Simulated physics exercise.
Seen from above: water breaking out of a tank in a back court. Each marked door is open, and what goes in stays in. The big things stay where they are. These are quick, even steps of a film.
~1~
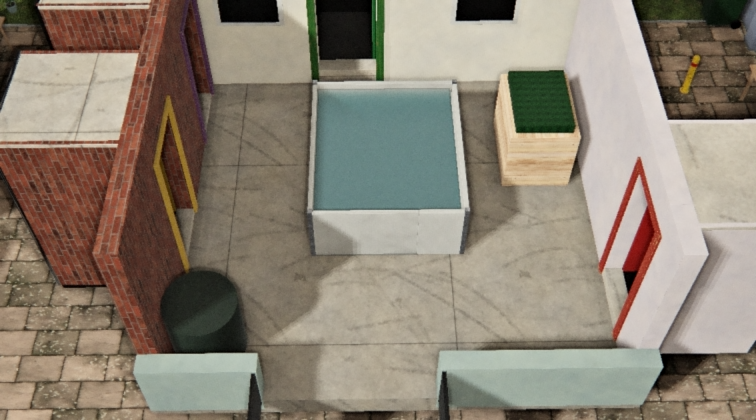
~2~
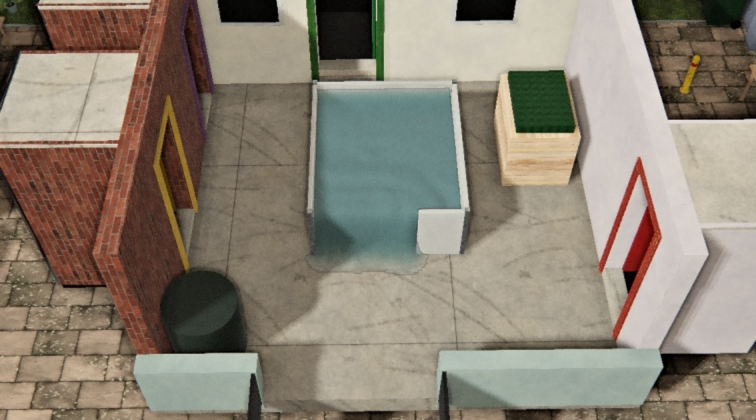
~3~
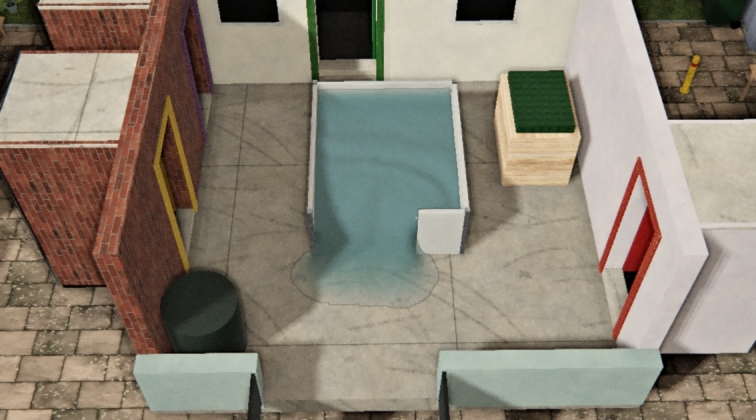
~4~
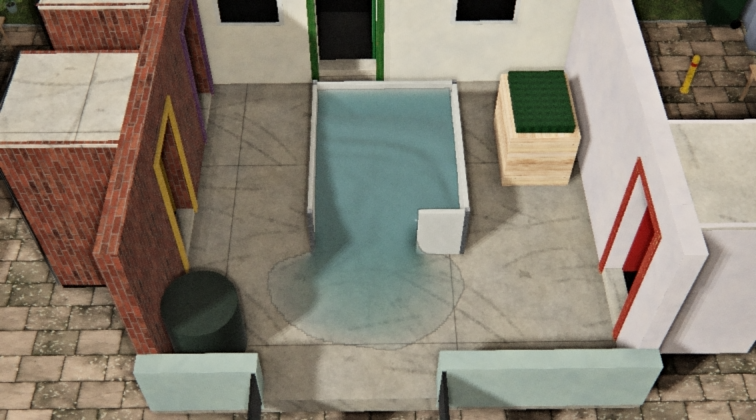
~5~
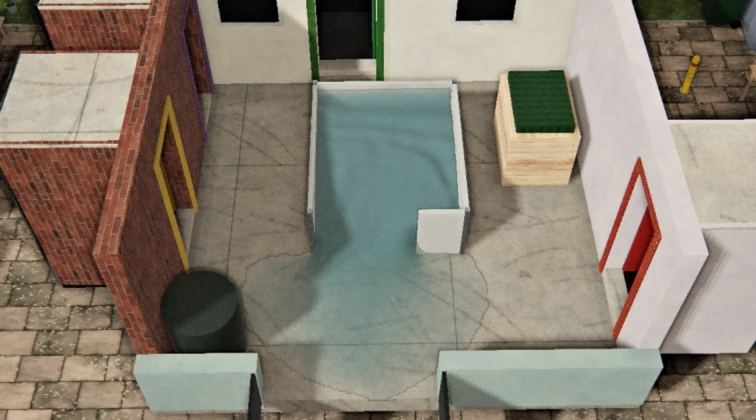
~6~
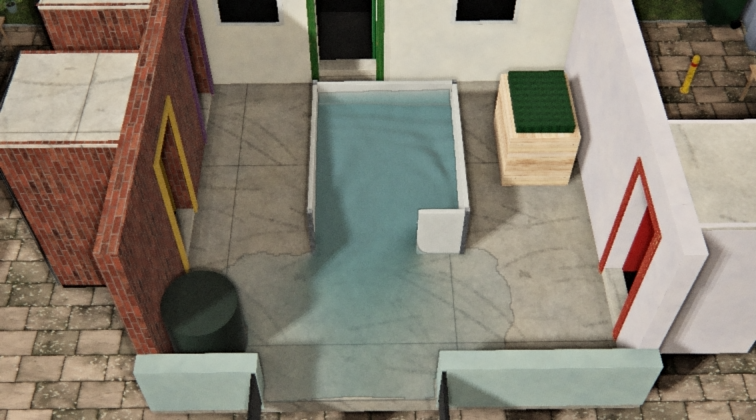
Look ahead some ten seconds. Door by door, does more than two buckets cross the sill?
The purple door holds within the limit; the yellow door holds within the limit; the green door holds within the limit; the red door holds within the limit.
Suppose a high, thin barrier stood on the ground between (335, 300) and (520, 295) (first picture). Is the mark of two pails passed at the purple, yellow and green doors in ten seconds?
One by one: The purple door is over, the yellow door is over, the green door takes less.
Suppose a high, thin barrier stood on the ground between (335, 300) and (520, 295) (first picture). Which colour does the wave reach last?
It is the door marked green.
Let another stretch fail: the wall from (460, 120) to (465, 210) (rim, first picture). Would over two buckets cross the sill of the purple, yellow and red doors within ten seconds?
My reading: Purple lets more in, yellow takes more, red floods.
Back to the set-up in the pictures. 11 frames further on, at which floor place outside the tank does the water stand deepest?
I would point to (175, 357).
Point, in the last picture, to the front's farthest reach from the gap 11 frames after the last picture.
At about (613, 377).
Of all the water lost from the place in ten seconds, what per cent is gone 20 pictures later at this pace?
Some 60 per cent.
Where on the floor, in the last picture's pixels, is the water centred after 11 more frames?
Close to (373, 237).
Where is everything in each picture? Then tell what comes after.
The water tank at (387, 147) is whole and still, in the first picture.
Water pours out at (366, 240) and has run to (309, 256), in the second picture.
Water pours out at (366, 240) and has run to (418, 296), in the third picture.
The front is at (401, 341), out from the gap at (366, 241), in the fourth picture.
The front is at a hidden place, out from the gap at (366, 242), in the fifth picture.
The front is at a hidden place, out from the gap at (366, 242), in the sixth picture.
A moment on, water covers 30 % of the floor; the purple door not reached, the yellow door not reached, the green door not reached, the red door not reached.
Next, water covers 35 % of the floor; the purple door not reached, the yellow door wet at the sill, nothing in, the green door not reached, the red door wet at the sill, nothing in.
Then, water covers 50 % of the floor; the purple door not reached, the yellow door wet at the sill, nothing in, the green door not reached, the red door wet at the sill, nothing in.
Later, water covers 80 % of the floor; the purple door wet at the sill, nothing in, the yellow door wet at the sill, nothing in, the green door not reached, the red door wet at the sill, nothing in.
In the end, water covers 95 % of the floor; the purple door wet at the sill, nothing in, the yellow door wet at the sill, nothing in, the green door wet at the sill, nothing in, the red door wet at the sill, nothing in.
